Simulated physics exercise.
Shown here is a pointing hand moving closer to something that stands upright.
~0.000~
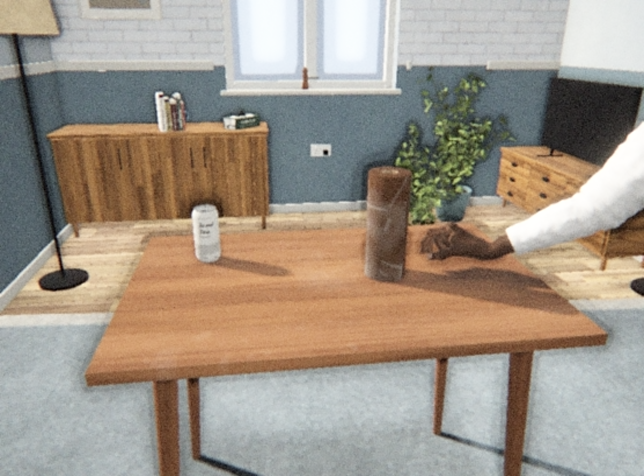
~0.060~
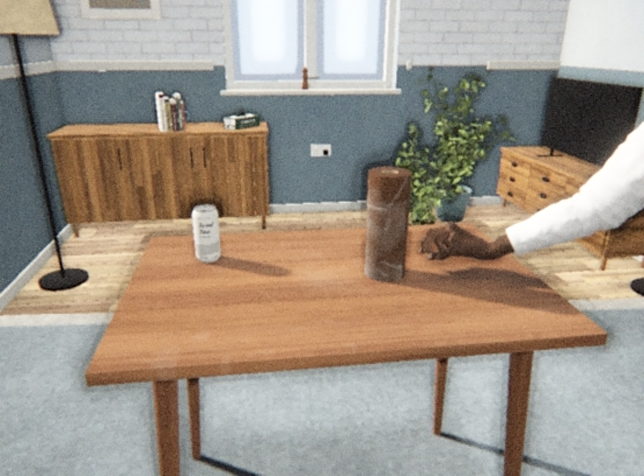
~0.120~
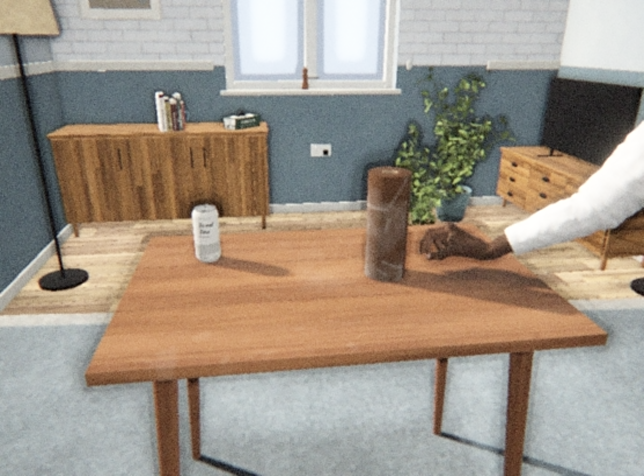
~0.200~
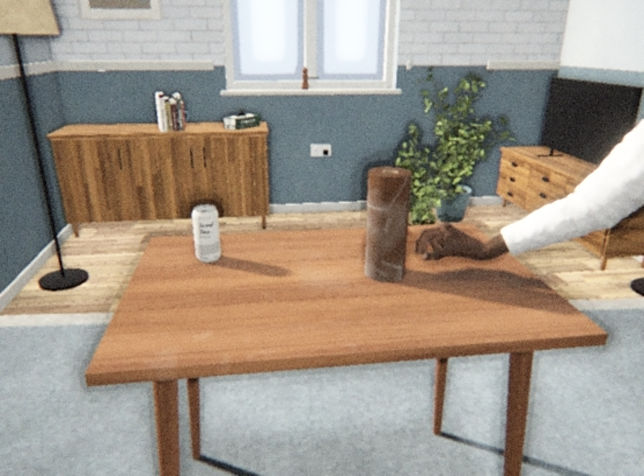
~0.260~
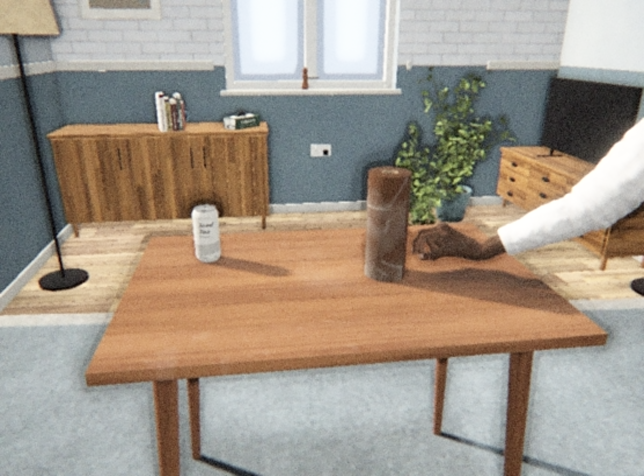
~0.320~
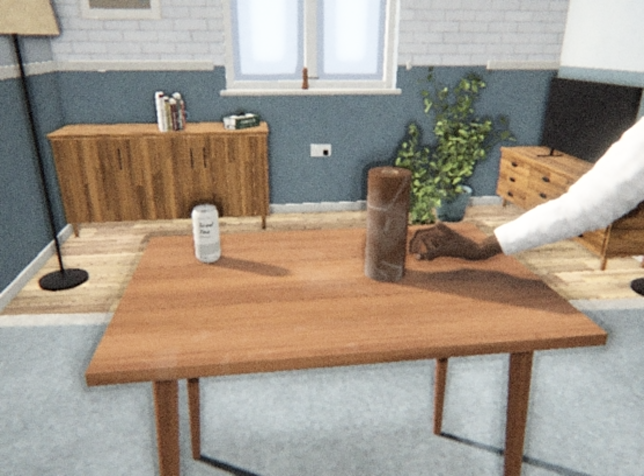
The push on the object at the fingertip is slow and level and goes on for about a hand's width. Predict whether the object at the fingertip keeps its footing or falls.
Well, it keeps its balance in the end.
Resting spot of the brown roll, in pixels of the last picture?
Looks like it settles somewhere around (337, 227).
By 0.62 s, brown roll moved a little near (378, 225).
By 0.92 s, brown roll moved about its own width near (362, 225).
By 1.32 s, brown roll moved about its own width near (340, 226).
When it is over (2.0 s), moved from the start, brown roll. End places, in pixels of the last picture, brown roll near (337, 227).
